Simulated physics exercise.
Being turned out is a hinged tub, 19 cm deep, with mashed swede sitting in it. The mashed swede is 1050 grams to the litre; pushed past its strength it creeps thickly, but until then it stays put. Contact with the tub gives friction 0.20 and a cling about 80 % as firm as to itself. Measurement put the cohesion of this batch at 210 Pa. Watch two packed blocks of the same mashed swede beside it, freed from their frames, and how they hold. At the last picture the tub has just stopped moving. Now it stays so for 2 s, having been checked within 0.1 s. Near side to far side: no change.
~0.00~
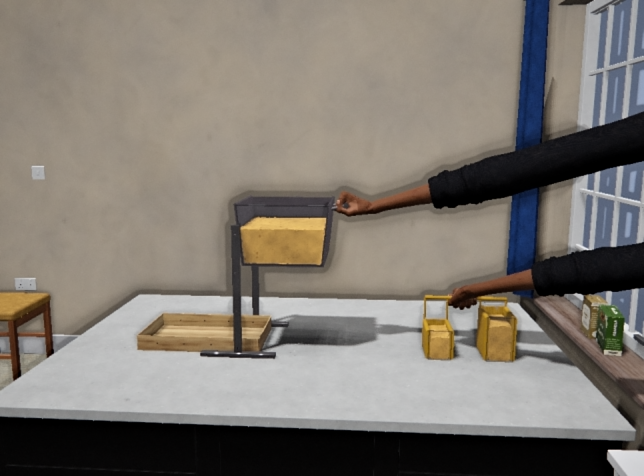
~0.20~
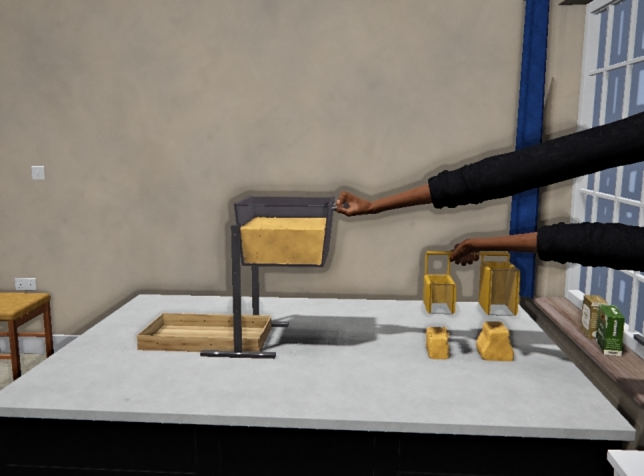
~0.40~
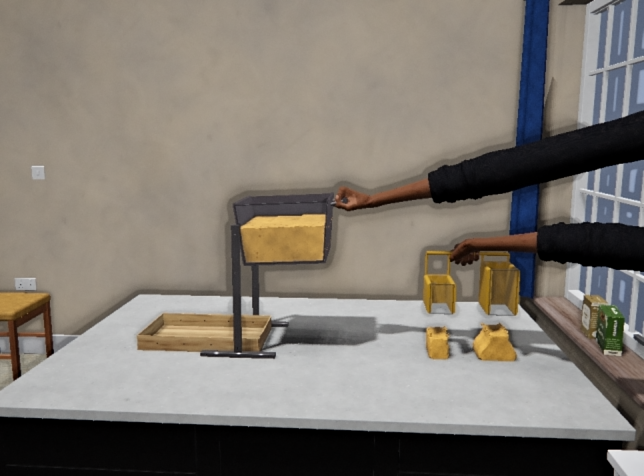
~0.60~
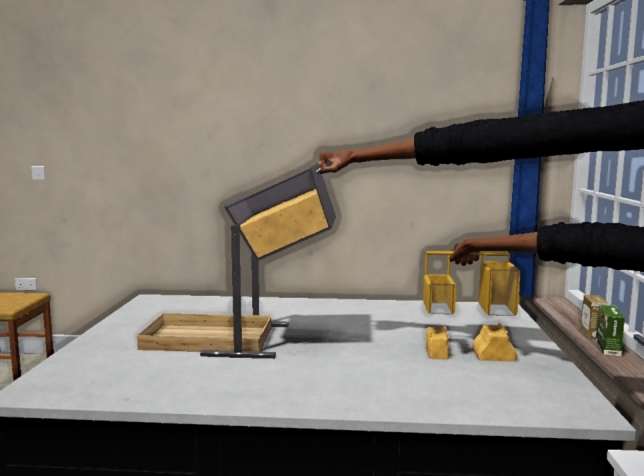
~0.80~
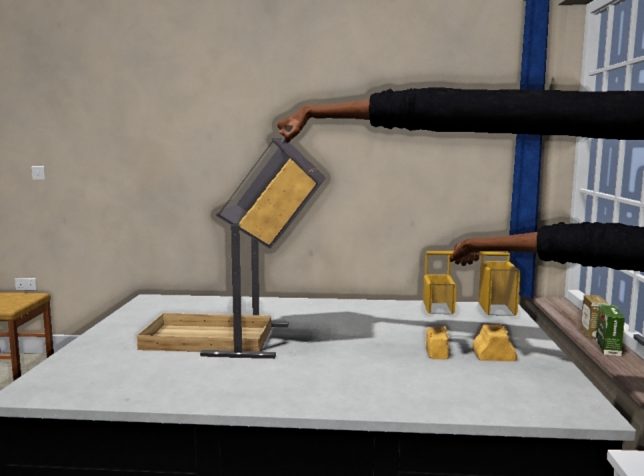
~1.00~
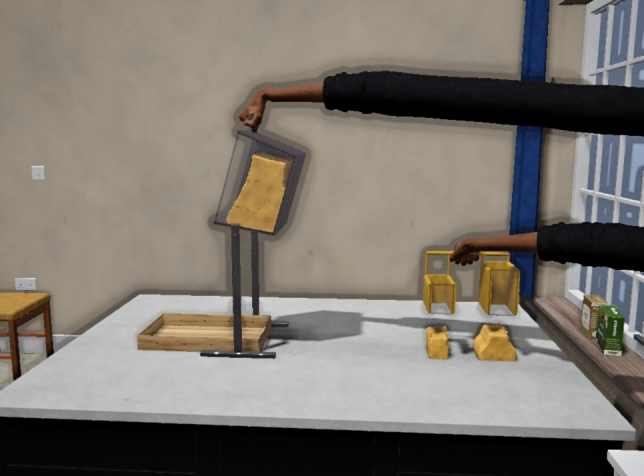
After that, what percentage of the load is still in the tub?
Roughly 63 %.
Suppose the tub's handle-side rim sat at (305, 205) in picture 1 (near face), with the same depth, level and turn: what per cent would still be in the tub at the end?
In that case close to 90 %.
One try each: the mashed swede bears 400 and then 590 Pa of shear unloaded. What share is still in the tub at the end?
100 in a hundred, followed by 100 in a hundred.
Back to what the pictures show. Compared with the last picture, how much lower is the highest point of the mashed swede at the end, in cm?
Roughly 12 cm.
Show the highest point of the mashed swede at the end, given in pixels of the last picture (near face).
Peak location: Approx. (245, 196).
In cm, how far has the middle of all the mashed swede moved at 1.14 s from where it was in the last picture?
Some 5 cm.
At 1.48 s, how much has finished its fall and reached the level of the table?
About 0 %.
By 1.14 s, the tub is at 74 degrees and holds 96 %.
By 1.31 s, the tub is at 74 degrees and holds 76 %.
By 1.48 s, the tub is at 74 degrees and holds 66 %.
By 1.65 s, the tub is at 74 degrees and holds 63 %.
By 3.00 s, at the end, the tub is at 74 degrees and holds 63 %.
